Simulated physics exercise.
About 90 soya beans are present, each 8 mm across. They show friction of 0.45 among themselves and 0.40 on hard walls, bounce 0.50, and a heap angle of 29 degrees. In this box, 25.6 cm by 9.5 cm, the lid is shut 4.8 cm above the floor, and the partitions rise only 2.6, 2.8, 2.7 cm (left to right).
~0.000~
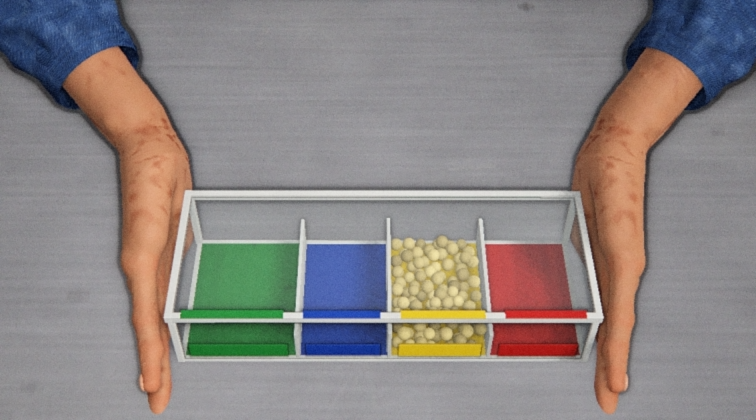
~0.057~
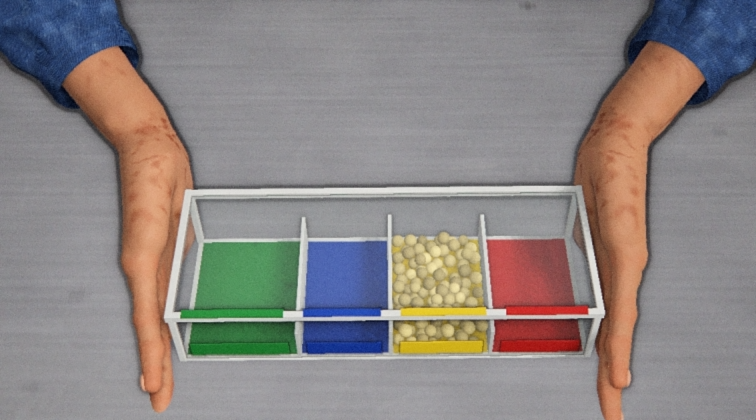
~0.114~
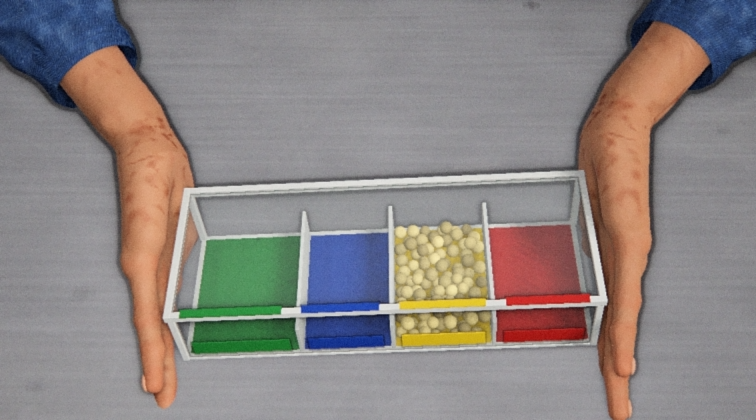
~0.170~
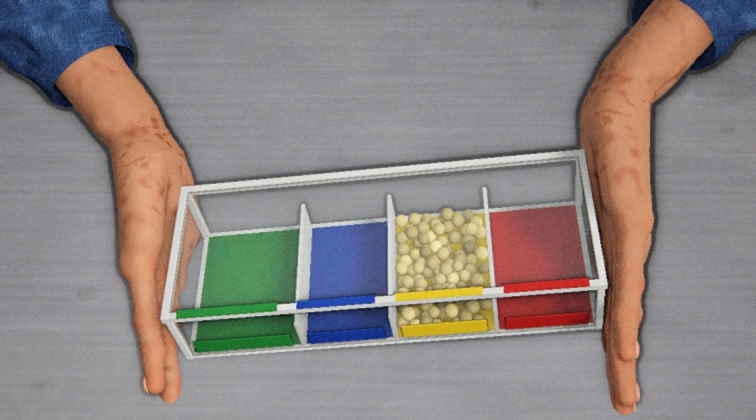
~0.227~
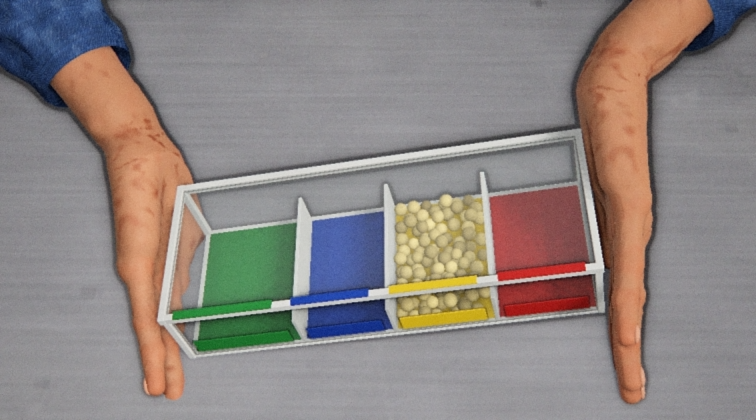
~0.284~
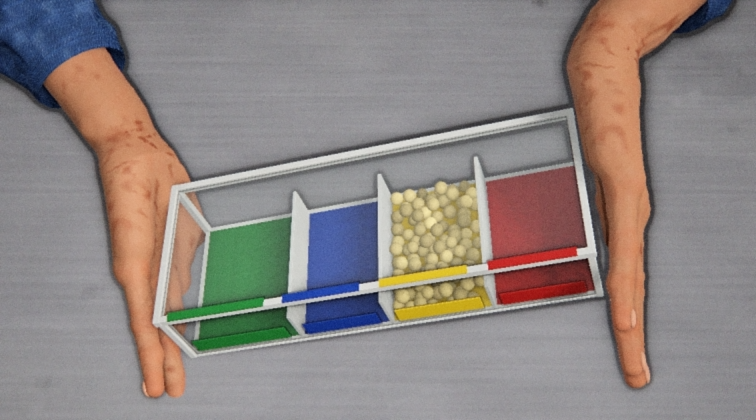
At first, two hands hold a clear, lidded box level, its green, blue and red sections empty and its yellow section filled with pale round beans. The right hand then raises its end, slowly and then more steeply, so the box slants down toward the left while the beans stay in the yellow section.
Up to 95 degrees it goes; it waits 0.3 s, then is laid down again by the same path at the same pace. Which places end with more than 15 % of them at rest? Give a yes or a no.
At the end, red: Stays behind the line; blue: Stays behind the line; green: Crosses the line; yellow: Crosses the line.
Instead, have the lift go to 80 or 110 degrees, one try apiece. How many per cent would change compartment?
I'd expect close to 15 and then close to 100 per cent.
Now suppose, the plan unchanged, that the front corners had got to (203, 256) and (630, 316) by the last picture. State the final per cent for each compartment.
The compartments end with red 85 per cent, blue 0 per cent, green 0 per cent and yellow 15 per cent.
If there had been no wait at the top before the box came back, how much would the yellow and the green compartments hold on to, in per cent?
Then, in per cent: Yellow 20, green 70.
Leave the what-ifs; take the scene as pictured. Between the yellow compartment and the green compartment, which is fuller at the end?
The green one.
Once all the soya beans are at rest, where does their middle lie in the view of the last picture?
I'd say roughly (242, 321).
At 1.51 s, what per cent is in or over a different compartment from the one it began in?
60 %.
After 1.51 s, tilt 95 degrees; blue 25 %, green 35 %, yellow 40 %.
After 2.33 s, tilt 47 degrees; green 75 %, yellow 25 %.
After 3.16 s, tilt 0 degrees; green 75 %, yellow 25 %.
In the end, at 4.1 s, red 0 %, blue 0 %, green 75 %, yellow 25 %.
